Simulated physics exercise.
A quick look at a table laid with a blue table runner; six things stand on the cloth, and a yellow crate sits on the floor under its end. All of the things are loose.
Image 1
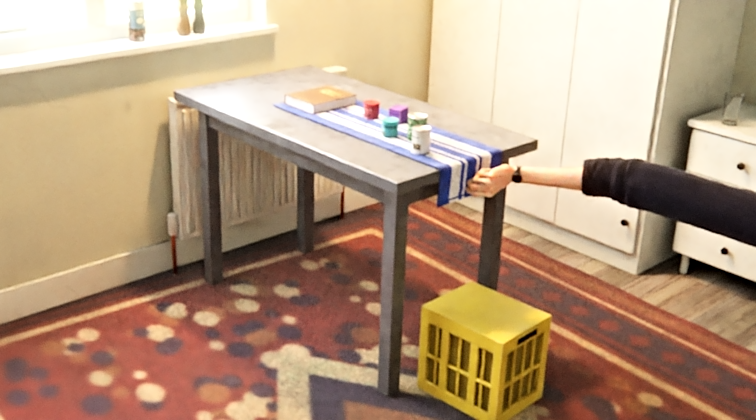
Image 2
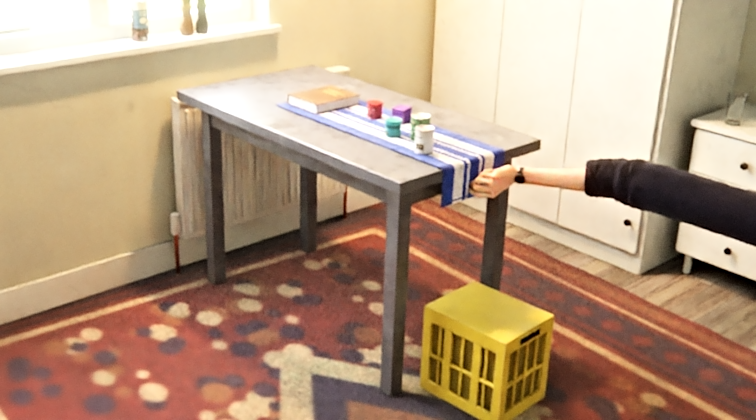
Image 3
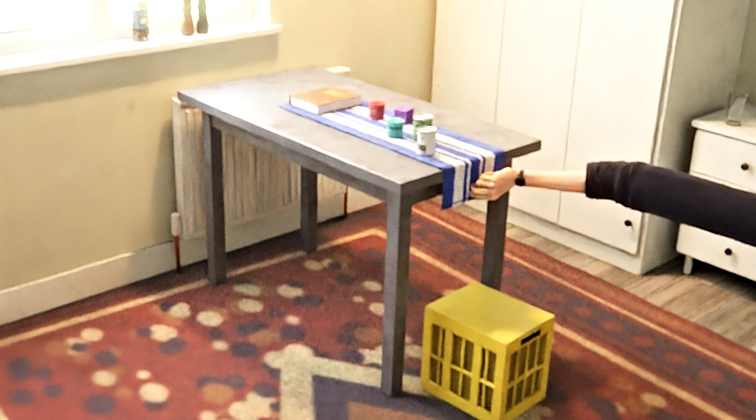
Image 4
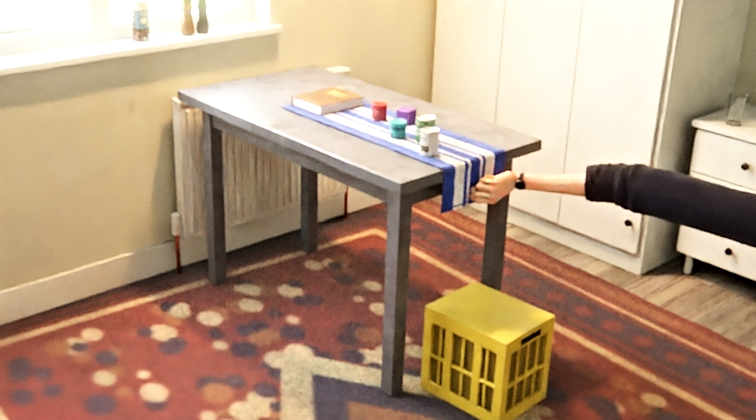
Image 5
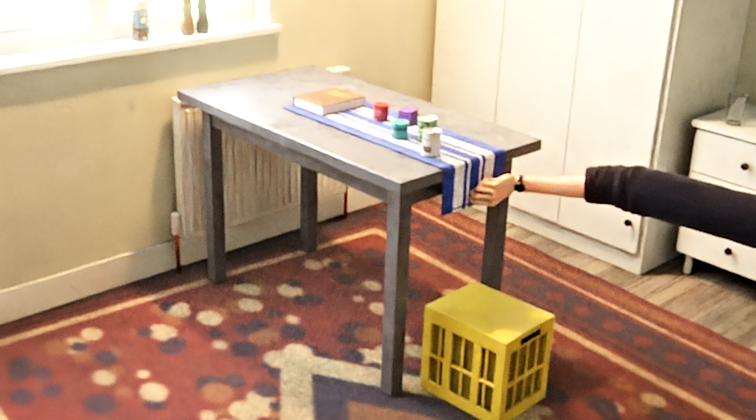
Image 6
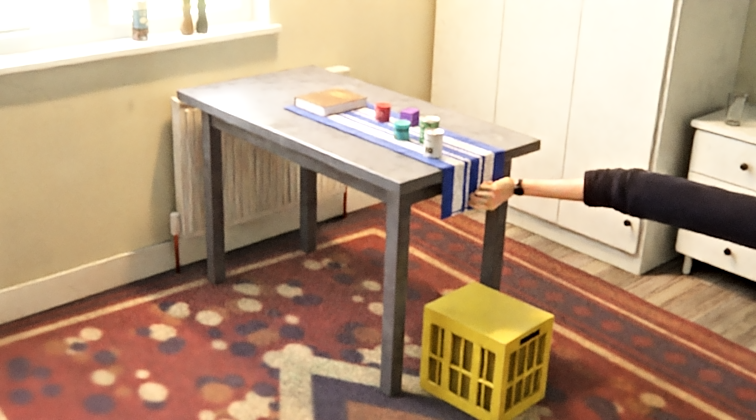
In a room with a patterned red rug, a pale wardrobe and a bright windowsill, a grey table is seen from slightly above. A book, small red, turquoise, purple and green items and a white can sit on a blue-and-white runner, with a yellow crate on the floor below. A dark-sleeved arm from the right slowly pulls the runner over the table's end, and the items ride along slightly.
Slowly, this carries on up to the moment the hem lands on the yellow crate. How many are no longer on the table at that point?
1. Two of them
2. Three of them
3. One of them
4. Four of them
The answer is 2.
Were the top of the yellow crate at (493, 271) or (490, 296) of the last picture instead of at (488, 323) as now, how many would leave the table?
Counts: 1 / 2.
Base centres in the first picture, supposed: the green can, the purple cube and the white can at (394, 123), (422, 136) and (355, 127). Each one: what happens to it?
The green can ends up on top, the purple cube ends up off and the white can ends up on top.
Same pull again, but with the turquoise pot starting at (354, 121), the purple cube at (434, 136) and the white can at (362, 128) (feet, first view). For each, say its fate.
Turquoise pot: Stays. Purple cube: Goes. White can: Stays.
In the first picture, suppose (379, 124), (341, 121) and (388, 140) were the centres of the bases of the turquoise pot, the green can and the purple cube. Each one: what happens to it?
The turquoise pot? It stays where it is. The green can stays where it is, and the purple cube tips off.
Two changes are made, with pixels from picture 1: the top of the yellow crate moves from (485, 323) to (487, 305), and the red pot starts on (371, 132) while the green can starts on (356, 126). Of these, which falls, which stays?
So the red pot stays there, and the green can stays there.
Soon after, hem near (468, 285); white can and green can gone.
Then, hem on the crate; white can, green can and turquoise pot gone.
At rest, hem on the crate; white can, green can and turquoise pot gone. The count of fallen things is three.
